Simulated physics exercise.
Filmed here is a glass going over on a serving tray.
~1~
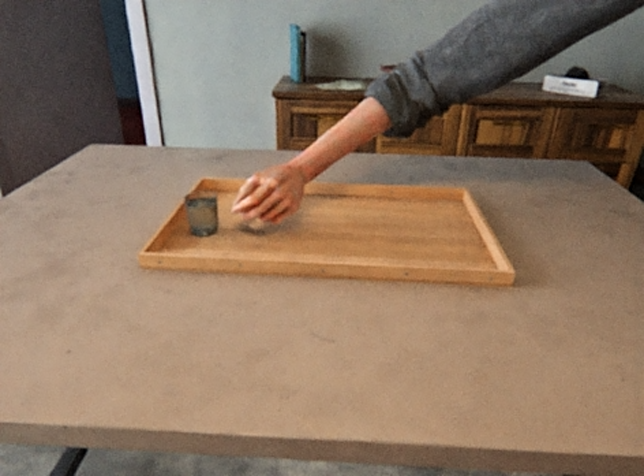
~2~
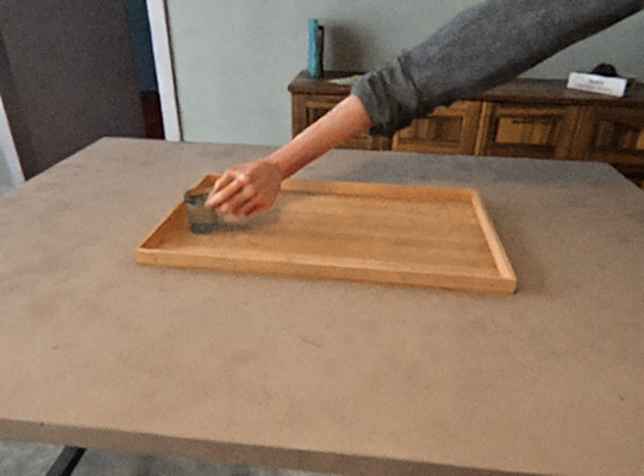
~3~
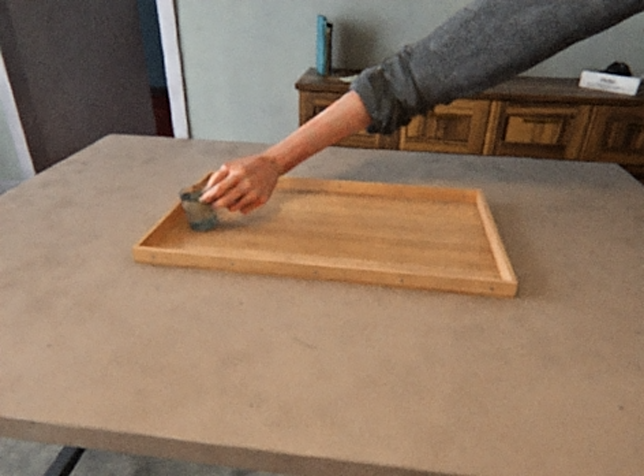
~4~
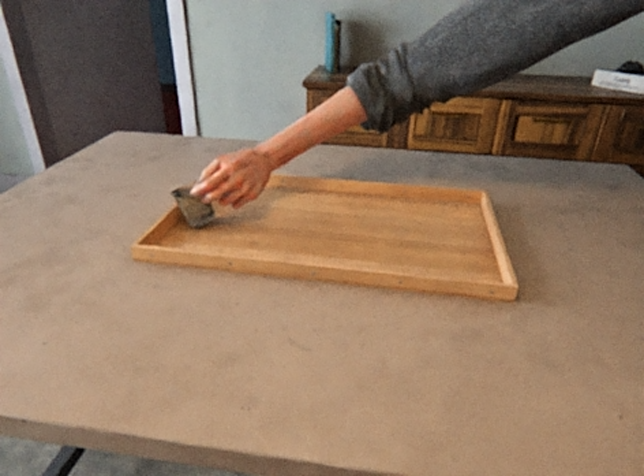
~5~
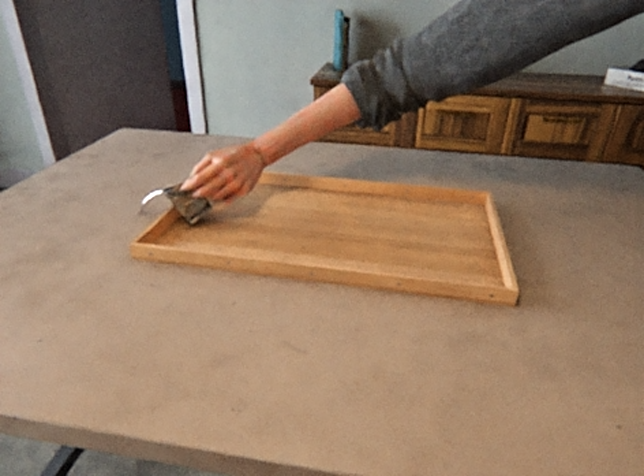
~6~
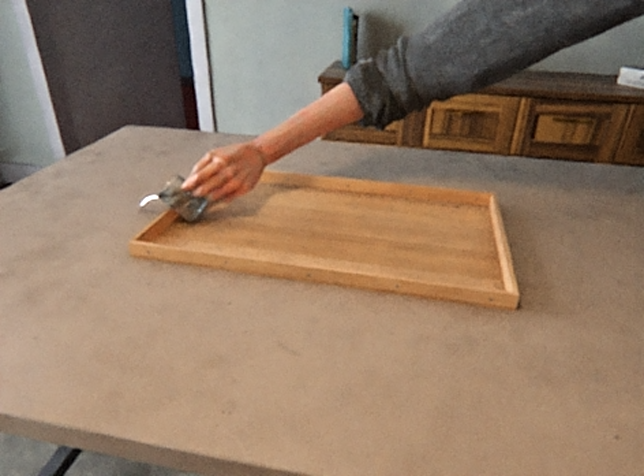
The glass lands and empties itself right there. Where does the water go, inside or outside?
The spill is not caught by the tray.
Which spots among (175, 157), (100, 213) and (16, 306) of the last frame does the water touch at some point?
Point one is never touched, point two is caught by it, point three is never touched.
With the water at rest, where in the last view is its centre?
Near (66, 197).
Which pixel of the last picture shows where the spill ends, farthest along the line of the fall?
Close to (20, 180).
Soon after, the glass lies across the rim; the puddle covers about as much as a plate; it is on the top, beyond the rim.
Later, the puddle covers about as much as a tray; it is on the top, beyond the rim.
In the end, the puddle covers about as much as a tray; it is on the top, beyond the rim.
